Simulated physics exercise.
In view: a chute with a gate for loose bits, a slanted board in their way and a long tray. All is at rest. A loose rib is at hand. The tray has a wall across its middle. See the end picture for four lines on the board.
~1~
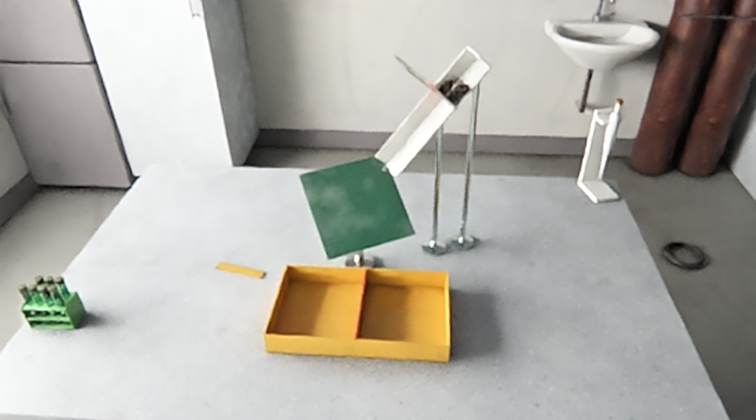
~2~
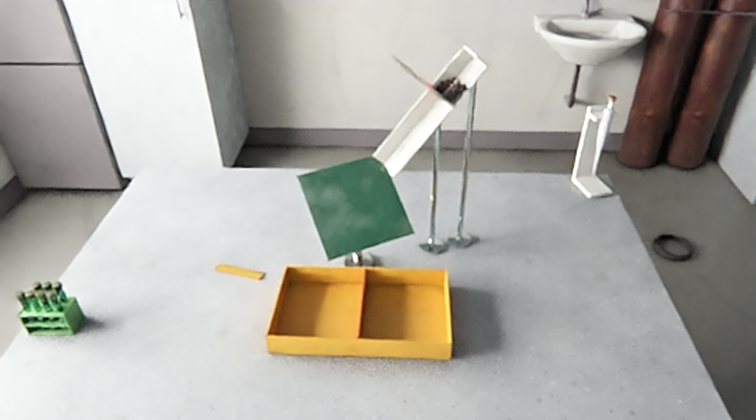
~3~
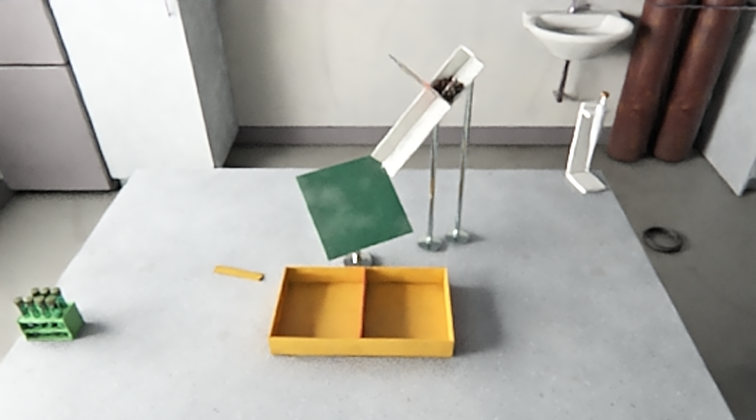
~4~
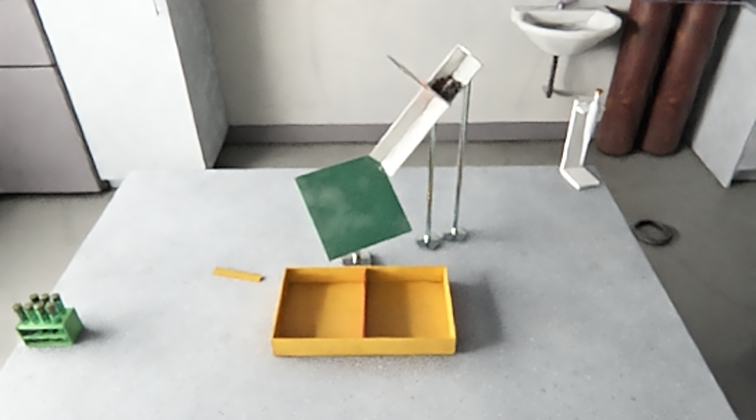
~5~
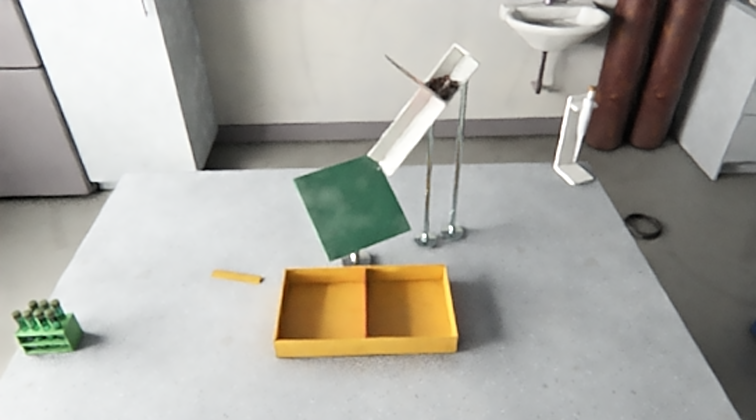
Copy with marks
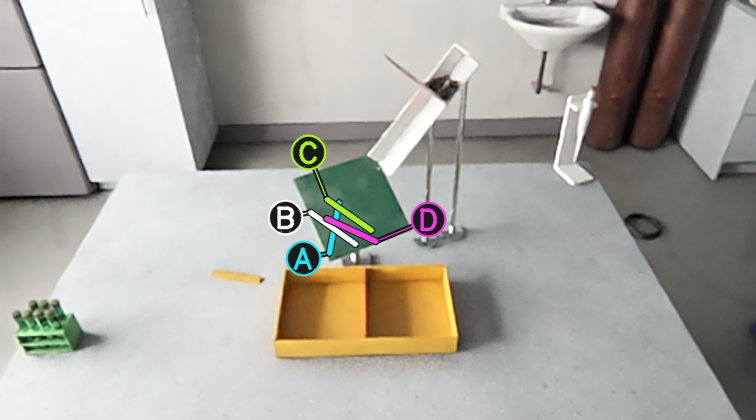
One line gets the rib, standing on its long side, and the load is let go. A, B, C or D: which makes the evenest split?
A beats the others.
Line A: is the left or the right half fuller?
More lands on the left.
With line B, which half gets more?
More lands on the right.
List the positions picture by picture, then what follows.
In the first frame, load behind the gate at (452, 91), chocolate balls; lip of the chute at (391, 171), sloping steeply.
In the second frame, middle of the board at (356, 204), tilted fairly steeply; middle of its low edge at (373, 247); of its high edge at (340, 164).
In the third frame, front corners of the tray at (269, 338) and (453, 340); front end of its middle wall at (360, 339); gate still shut at (430, 88).
In the fourth frame, middle of the load at (445, 88); lip at (386, 169).
In the fifth frame, middle of the load at (442, 88); lip at (385, 169).
On the marked copy, line A from (338, 202) to (329, 253); line B from (310, 212) to (355, 244); line C from (327, 199) to (371, 230); line D from (326, 218) to (375, 241).
With A, of what is caught, about two thirds in the left half, about a third in the right.
With B, of what is caught, a small part in the left half, nearly all in the right.
With C, of what is caught, a stray few in the left half, nearly all in the right.
With D, of what is caught, a small part in the left half, nearly all in the right.
